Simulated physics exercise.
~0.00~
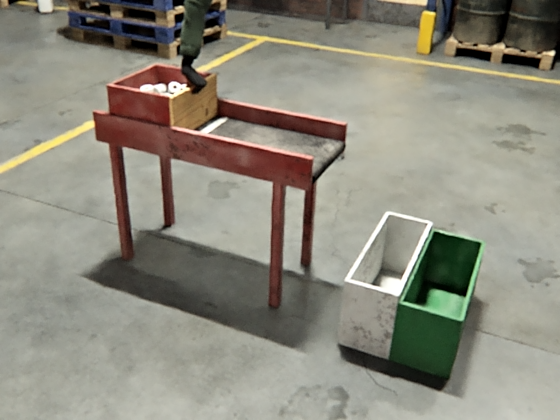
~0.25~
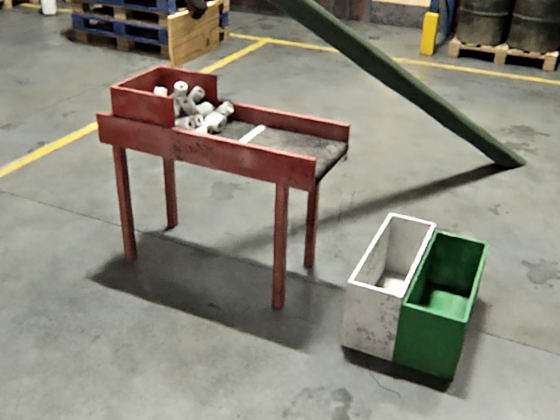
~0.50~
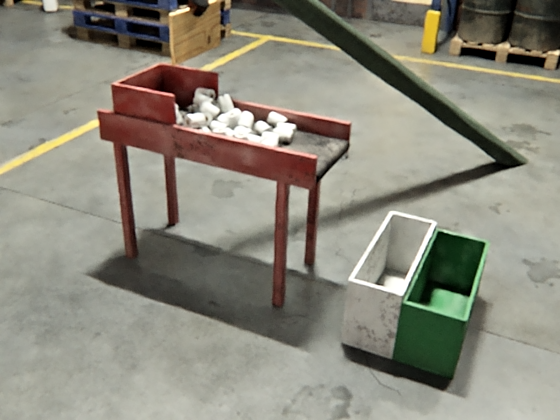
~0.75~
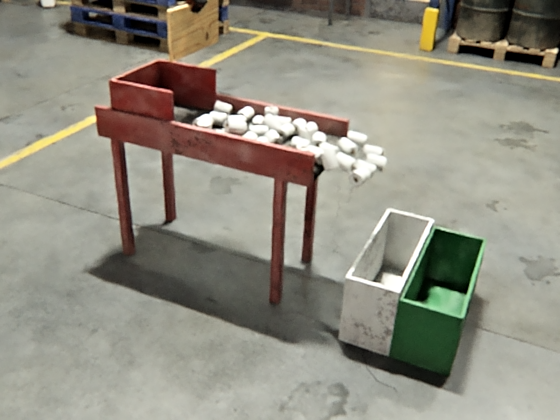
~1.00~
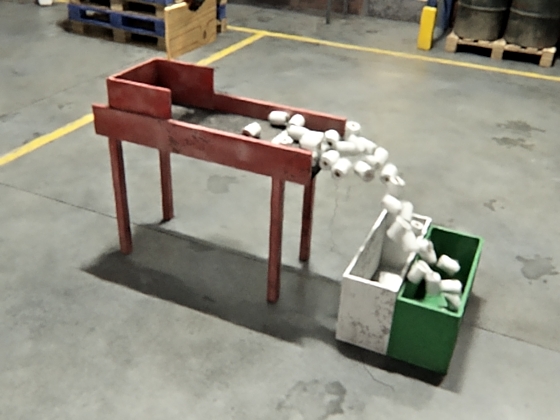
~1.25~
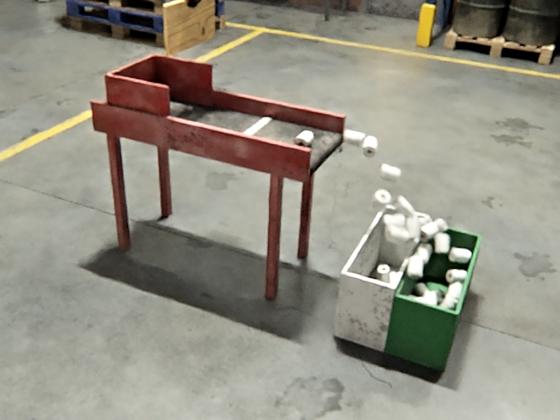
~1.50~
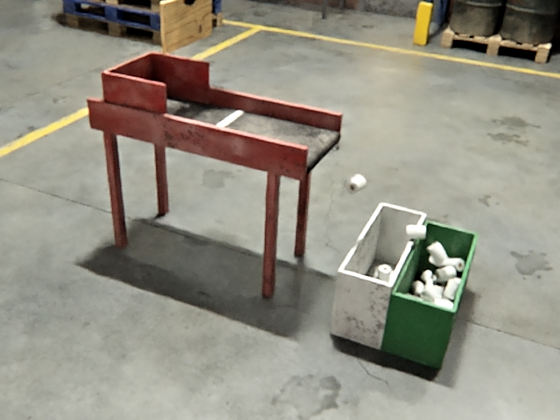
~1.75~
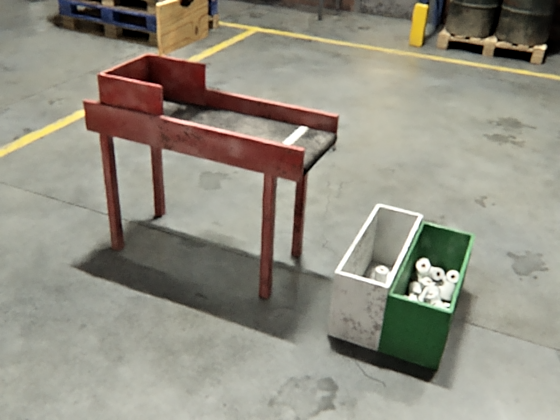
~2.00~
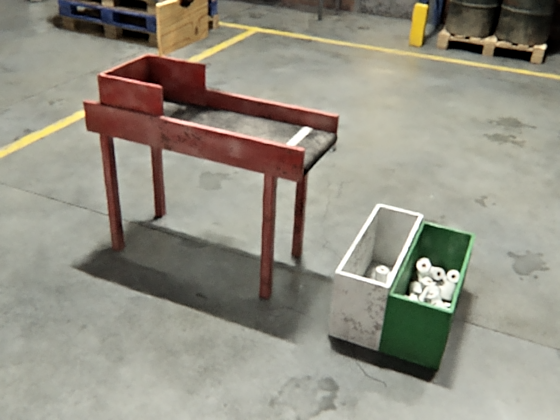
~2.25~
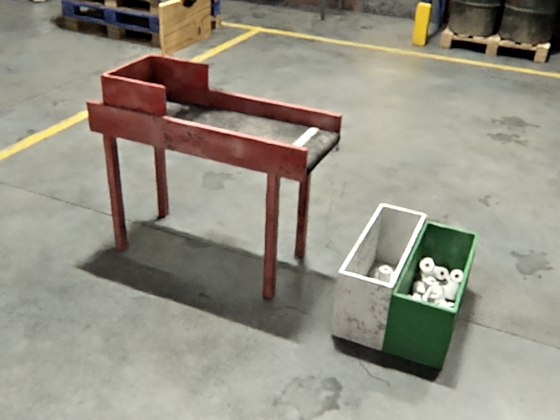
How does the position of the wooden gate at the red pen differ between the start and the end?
At the start the wooden gate stands down across the open side of the red pen, holding the rolls in. At the end it is raised well above that opening, leaving the way onto the belt clear.
